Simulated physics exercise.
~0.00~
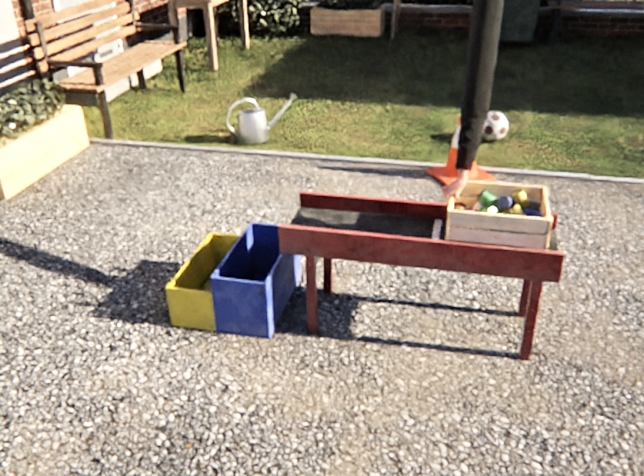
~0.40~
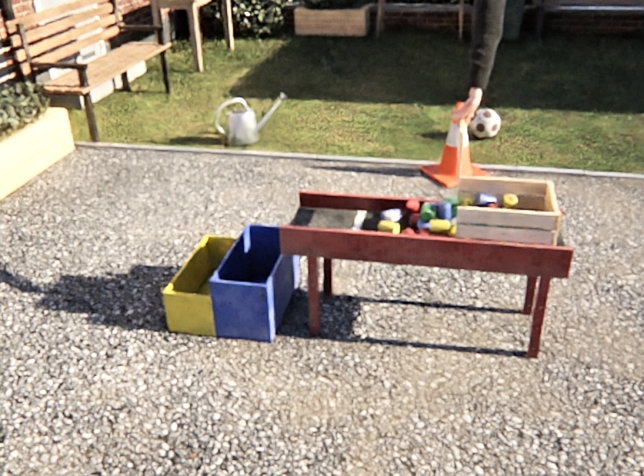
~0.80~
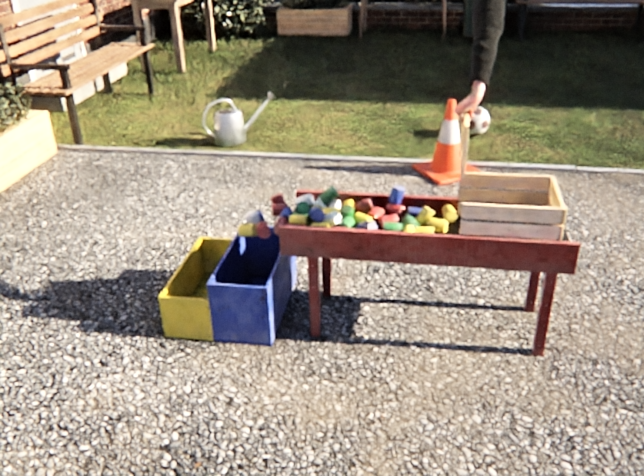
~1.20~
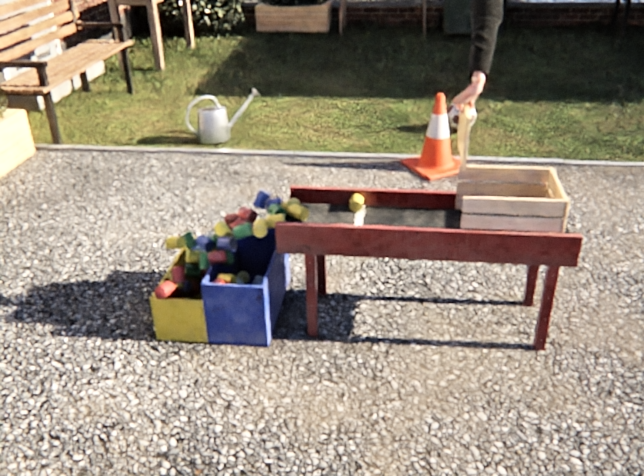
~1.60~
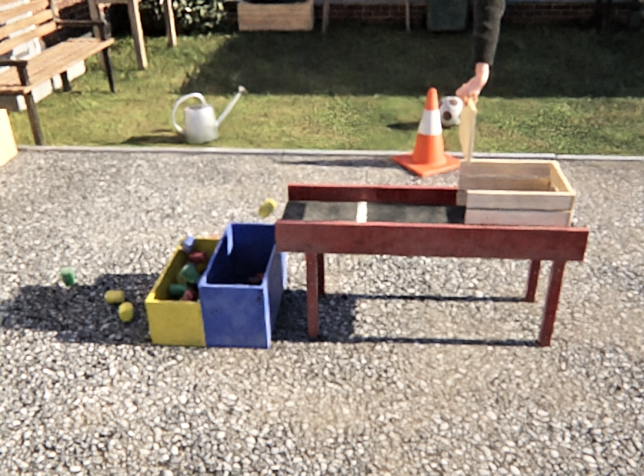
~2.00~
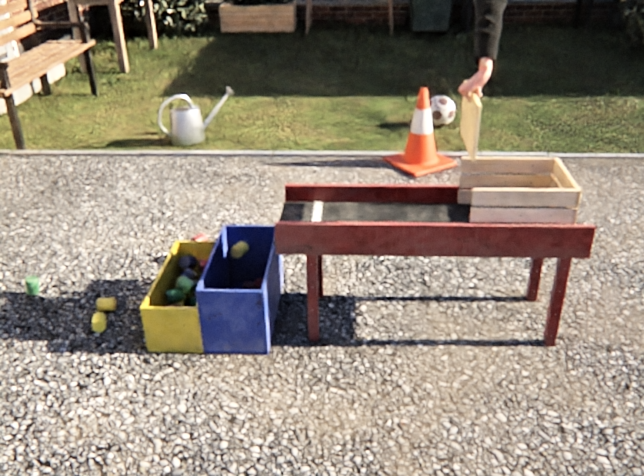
Colourful little jars spilled from a wooden pen as a hand lifted its gate, rode left along a red-sided belt and tumbled off the end into the blue and yellow totes, with a few landing on the gravel beyond.
